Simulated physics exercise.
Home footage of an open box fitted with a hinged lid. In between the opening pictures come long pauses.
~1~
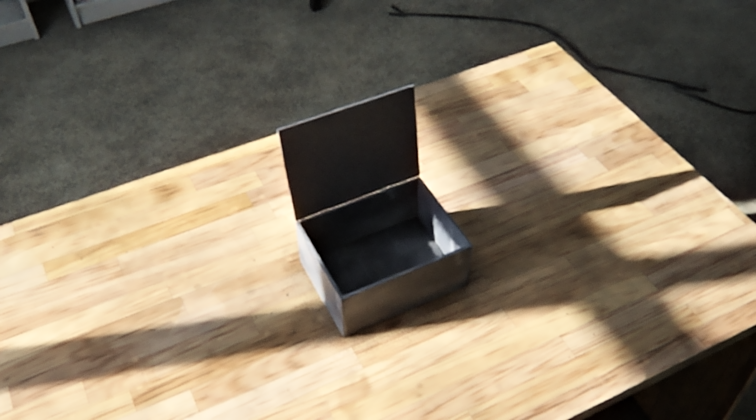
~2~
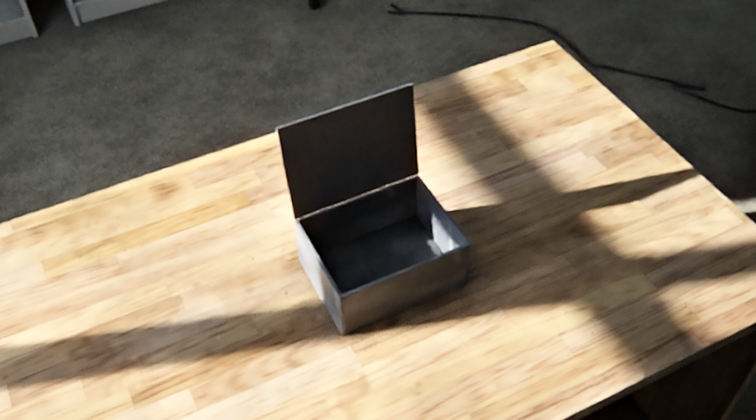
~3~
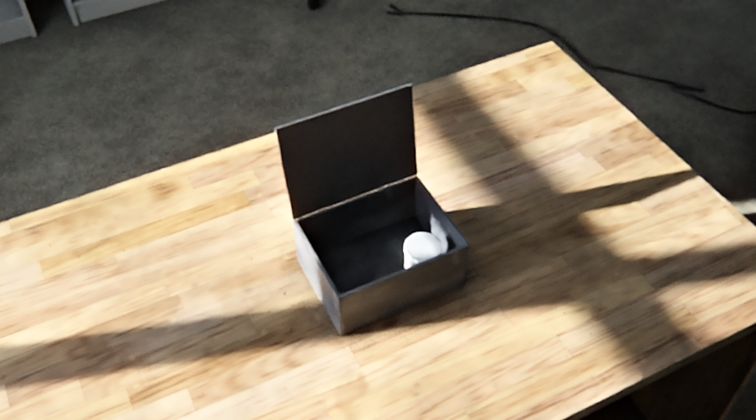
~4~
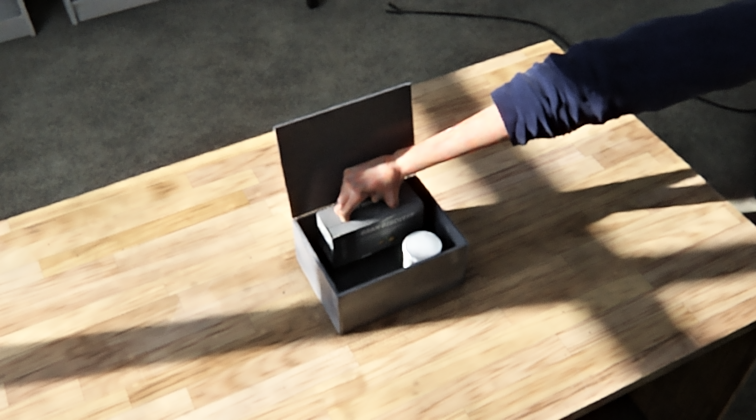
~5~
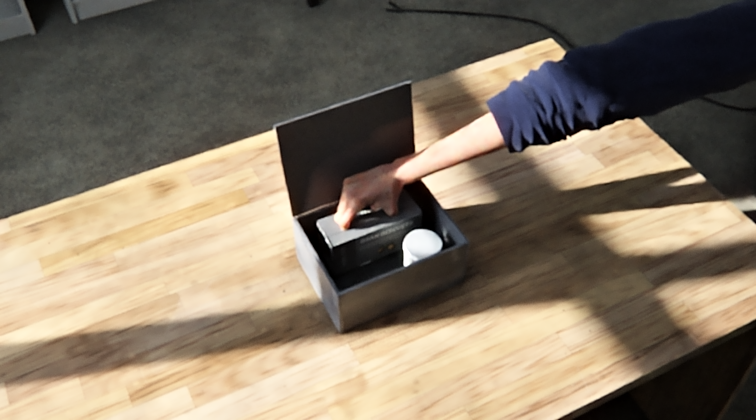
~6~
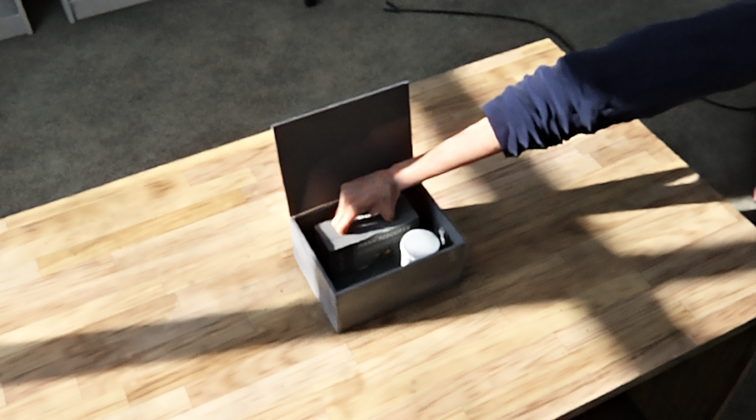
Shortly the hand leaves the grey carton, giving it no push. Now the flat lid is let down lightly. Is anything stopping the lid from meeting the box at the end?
No, the lid closes.
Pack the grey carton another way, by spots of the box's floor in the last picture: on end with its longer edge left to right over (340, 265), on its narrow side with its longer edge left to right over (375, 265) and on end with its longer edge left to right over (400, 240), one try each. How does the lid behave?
Results in order: Lid up, lid down, lid up.
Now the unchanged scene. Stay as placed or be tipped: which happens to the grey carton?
Result: The grey carton remains as it was set.
Then, 1.20 s on from there, lid starting down.
Then, 1.60 s on from there, lid 57° above the rim.
Then, 1.80 s on from there, lid 38° above the rim.
Then, 2.10 s on from there, lid 3° above the rim.
In the end, lid shut; both unmoved. At the end, from the last picture's camera, grey carton near (367, 237).
